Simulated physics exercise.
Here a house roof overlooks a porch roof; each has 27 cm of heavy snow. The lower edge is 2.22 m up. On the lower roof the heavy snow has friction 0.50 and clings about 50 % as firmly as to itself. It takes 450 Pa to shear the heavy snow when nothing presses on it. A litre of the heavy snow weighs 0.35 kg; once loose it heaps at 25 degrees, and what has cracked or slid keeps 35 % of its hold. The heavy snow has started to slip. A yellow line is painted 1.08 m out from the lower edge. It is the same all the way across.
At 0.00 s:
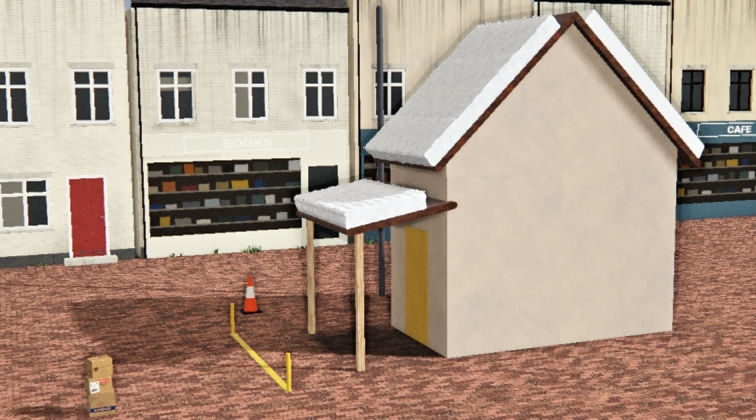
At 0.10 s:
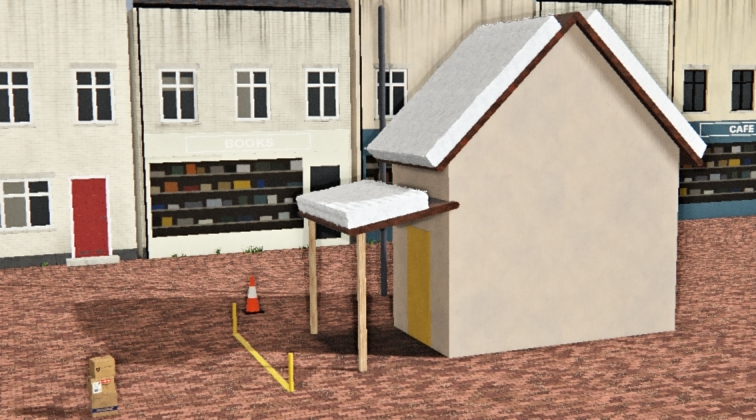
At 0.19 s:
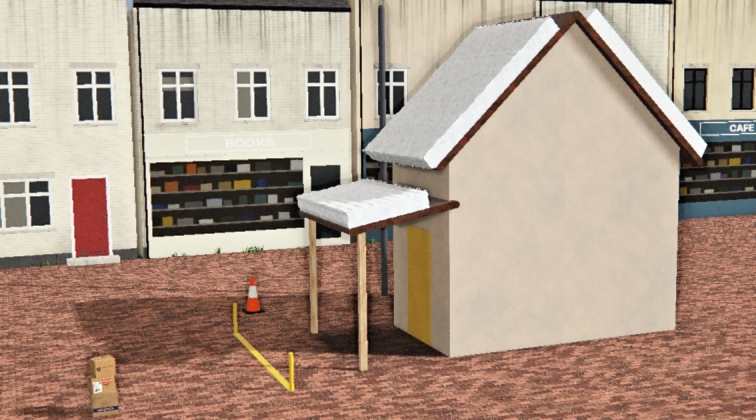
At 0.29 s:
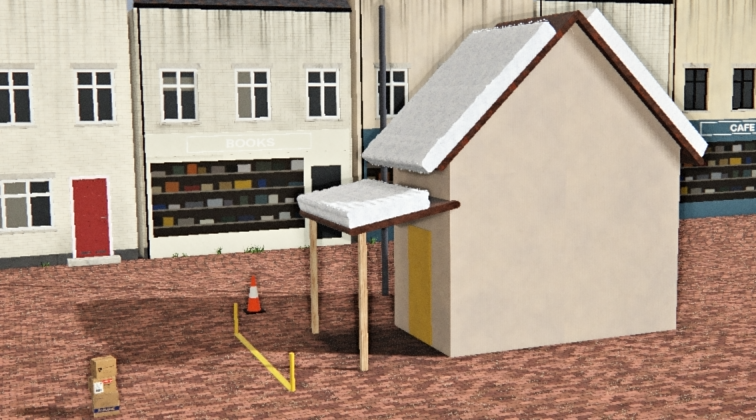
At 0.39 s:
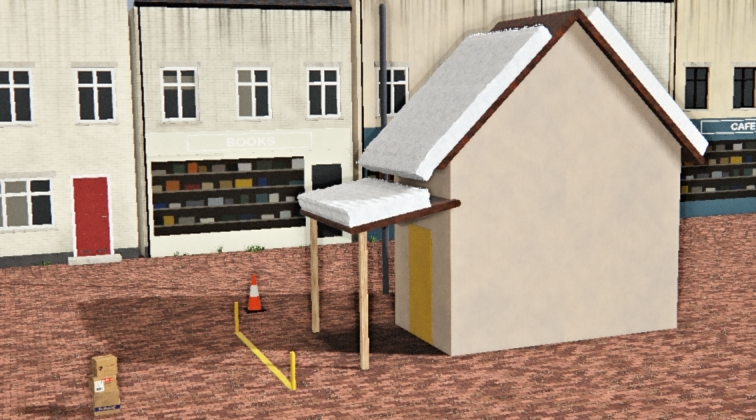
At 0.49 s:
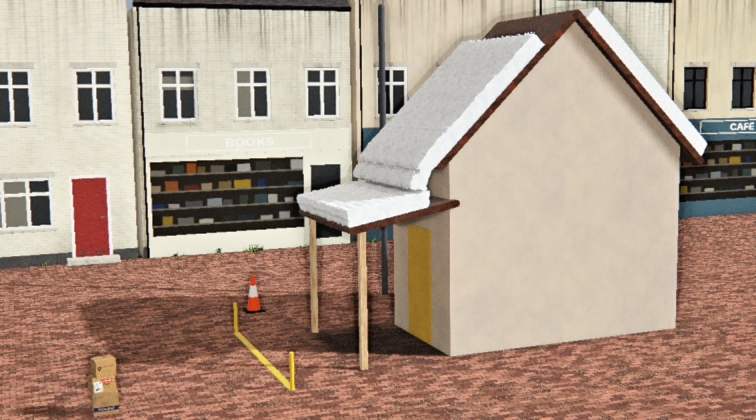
A small house with a brown-edged roof stood on a brick square as the thick snow on its left slope slid slowly down, baring the roof near the ridge and reaching the snowy porch roof below.
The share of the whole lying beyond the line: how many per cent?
Expect roughly 29 %.
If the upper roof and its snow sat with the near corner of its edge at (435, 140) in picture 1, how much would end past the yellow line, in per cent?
It would be near 55 %.
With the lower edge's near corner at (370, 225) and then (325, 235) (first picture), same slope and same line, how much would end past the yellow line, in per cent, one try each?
In turn about 45 %, 20 %.
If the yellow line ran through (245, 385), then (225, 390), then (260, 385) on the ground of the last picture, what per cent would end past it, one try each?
In turn about 16 %, 10 %, 25 %.
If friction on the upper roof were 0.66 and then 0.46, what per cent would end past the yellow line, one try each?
In turn about 8 %, 20 %.
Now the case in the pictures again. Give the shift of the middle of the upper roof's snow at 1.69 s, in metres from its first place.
Roughly 3.2 m.
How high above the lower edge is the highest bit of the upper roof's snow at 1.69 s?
Some 0.7 m.
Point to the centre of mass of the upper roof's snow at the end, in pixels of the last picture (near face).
Around (321, 295).
By 1.04 s, none is below the lower edge and 0 % is past the line.
By 1.69 s, 20 % is below the lower edge and 0 % is past the line.
By 2.35 s, 50 % is below the lower edge and 26 % is past the line.
By 3.00 s, 52 % is below the lower edge and 29 % is past the line.
By 3.30 s, at the end, 52 % is below the lower edge and 29 % is past the line.
